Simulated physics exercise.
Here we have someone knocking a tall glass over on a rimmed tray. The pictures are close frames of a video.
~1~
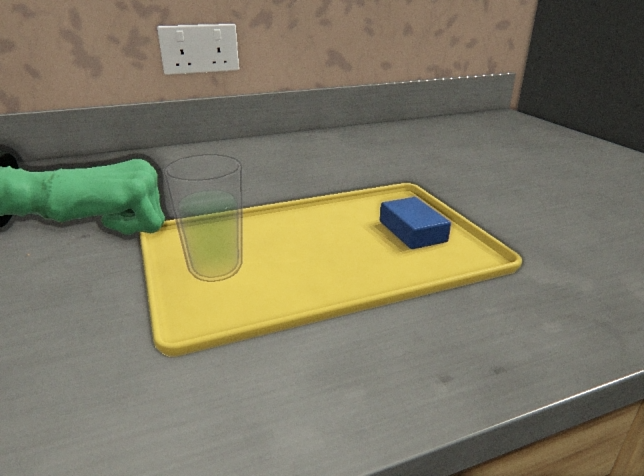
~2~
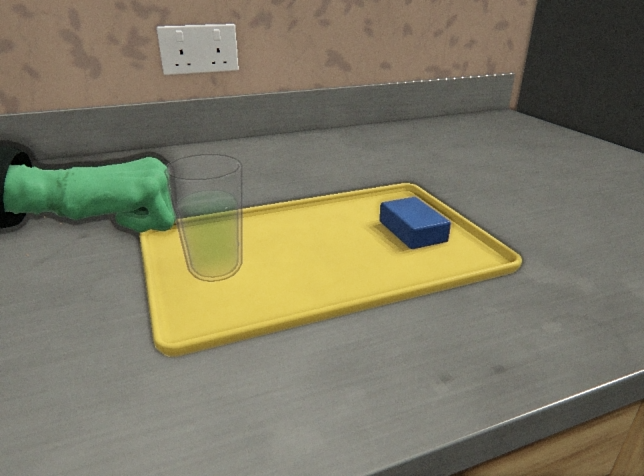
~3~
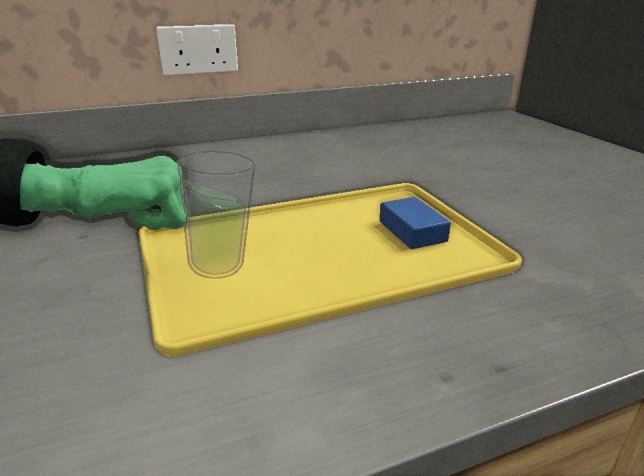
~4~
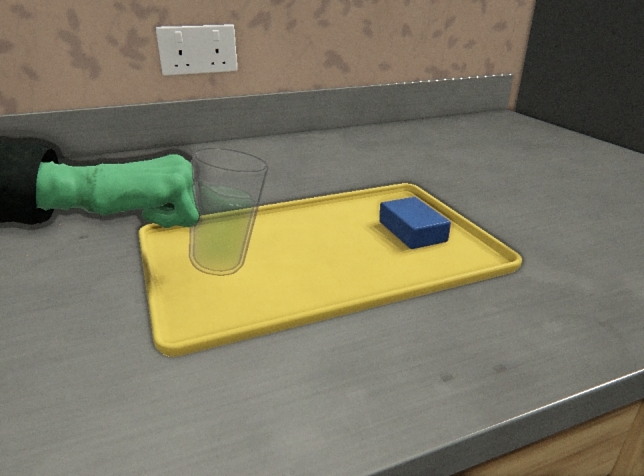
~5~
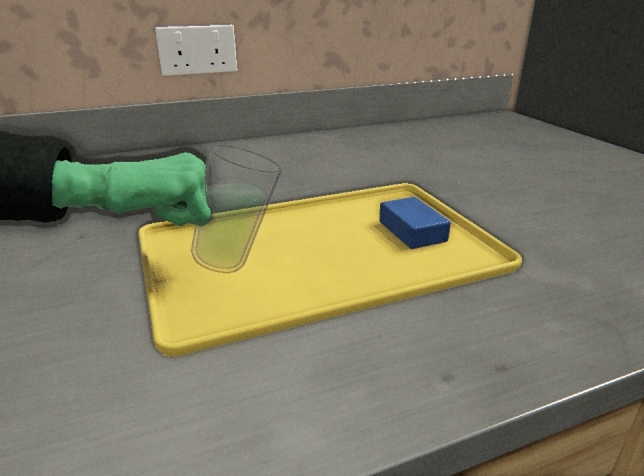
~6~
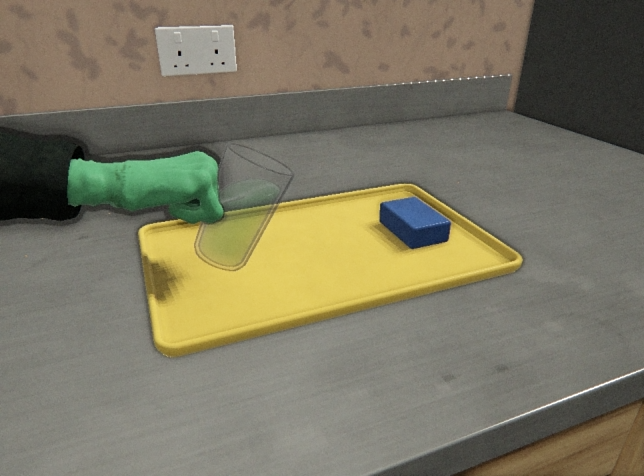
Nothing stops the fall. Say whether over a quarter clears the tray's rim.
As it turns out, three quarters and more stay on the tray.
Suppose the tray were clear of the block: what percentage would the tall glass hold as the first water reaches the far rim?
Some 55 per cent.
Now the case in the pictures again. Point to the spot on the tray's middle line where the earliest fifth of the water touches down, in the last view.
At about (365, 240).
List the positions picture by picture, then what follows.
In the first picture, it leans 0°; its right rim is at (239, 164); the water meets the walls at (176, 203) and (236, 194); the tray's far rim is at (458, 217); a block is fixed to the tray further along.
In the second picture, it leans 0°; its right rim is at (239, 164); the water meets the walls at (177, 203) and (235, 194).
In the third picture, it leans 6°; its right rim is at (252, 164); the water meets the walls at (183, 183) and (244, 197).
In the fourth picture, it leans 13°; its right rim is at (265, 165); the water meets the walls at (195, 177) and (253, 193).
In the fifth picture, it leans 20°; its right rim is at (278, 168); the water meets the walls at (205, 191) and (265, 188).
In the sixth picture, it leans 27°; its right rim is at (290, 172); the water meets the walls at (209, 204) and (280, 182).
A moment on, the tall glass lies on its side and 100 per cent is in the glass, 0 on the tray and 0 above or beyond its rim.
Next, the tall glass lies on its side and 63 per cent is in the glass, 24 on the tray and 12 above or beyond its rim.
Then the tall glass lies on its side and 37 per cent is in the glass, 36 on the tray and 27 above or beyond its rim.
Later the tall glass lies on its side and 20 per cent is in the glass, 71 on the tray and 10 above or beyond its rim.
At rest 91 per cent is held by tray and glass, 9 is off the tray.
